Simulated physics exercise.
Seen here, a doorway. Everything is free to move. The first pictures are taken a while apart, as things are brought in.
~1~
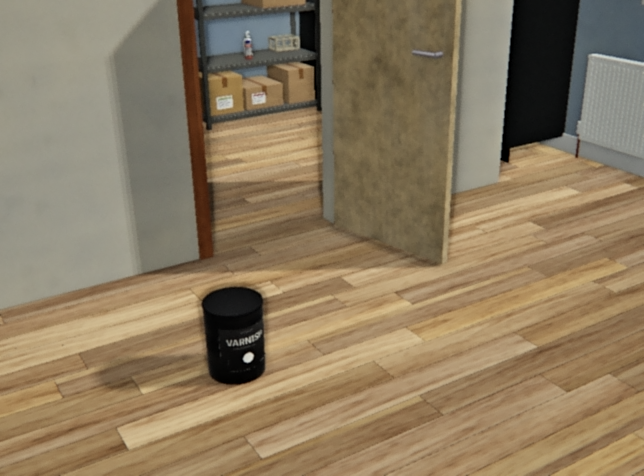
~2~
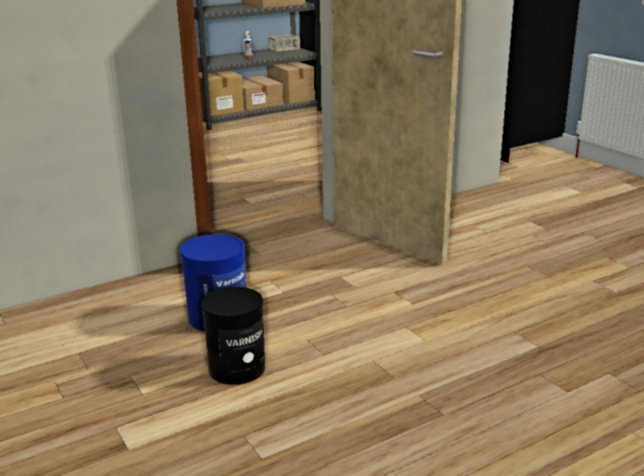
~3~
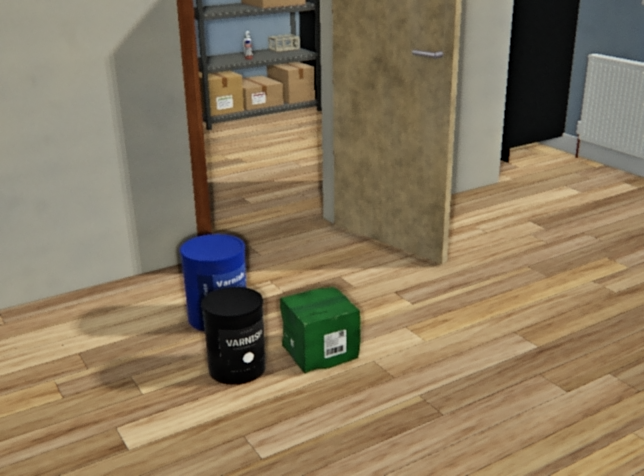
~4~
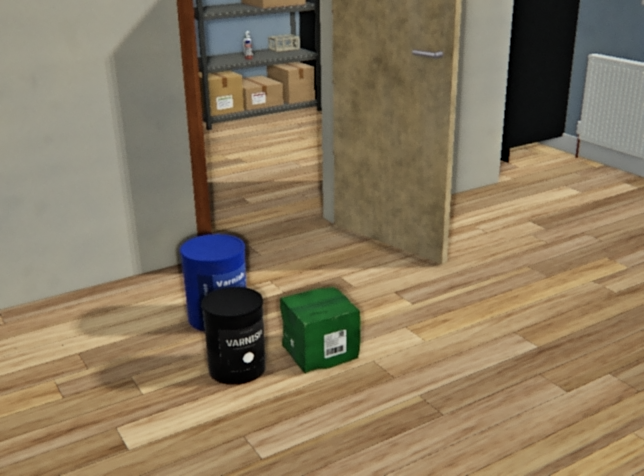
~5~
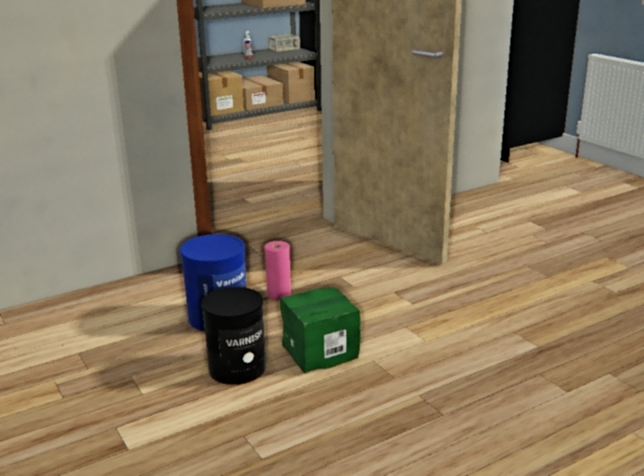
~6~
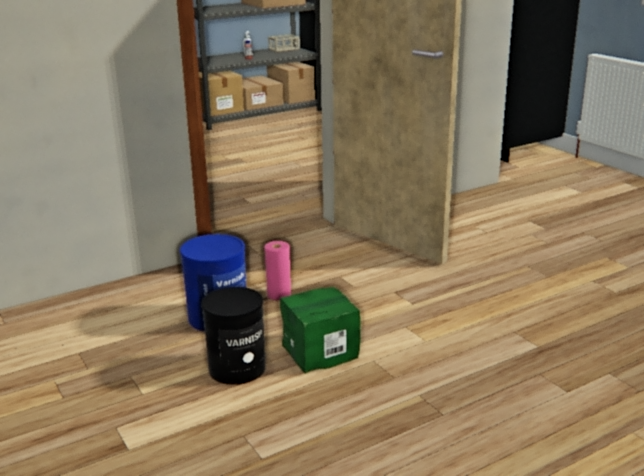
The clip shows a black pail on a wooden floor before a wide-open door, then a blue pail behind it, a green parcel to the right, and a pink roll behind them, while the door stays still.
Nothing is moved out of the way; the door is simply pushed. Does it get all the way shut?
In the end the door reaches the frame.
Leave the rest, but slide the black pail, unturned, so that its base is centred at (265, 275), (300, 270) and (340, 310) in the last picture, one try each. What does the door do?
First, it is blocked; second, it is blocked; third, it reaches the frame.
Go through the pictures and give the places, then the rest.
In the first frame, door wide open and still; black pail (235, 335).
In the second frame, door wide open and still; black pail (235, 335).
In the third frame, door wide open and still; blue pail (215, 283); green parcel (320, 329).
In the fourth frame, door wide open and still; black pail (235, 335); blue pail (215, 283).
In the fifth frame, door wide open and still; green parcel (320, 329); black pail (235, 335).
In the sixth frame, door wide open and still; pink roll (278, 271); blue pail (215, 283).
Then, 0.80 s after the last picture, door at 81°.
Then, 1.40 s after the last picture, door at 47°.
Then, 1.90 s after the last picture, door at 17°.
At rest, door at 0°; all 4 in place. Seen from the same camera at the end, pink roll near (278, 271).
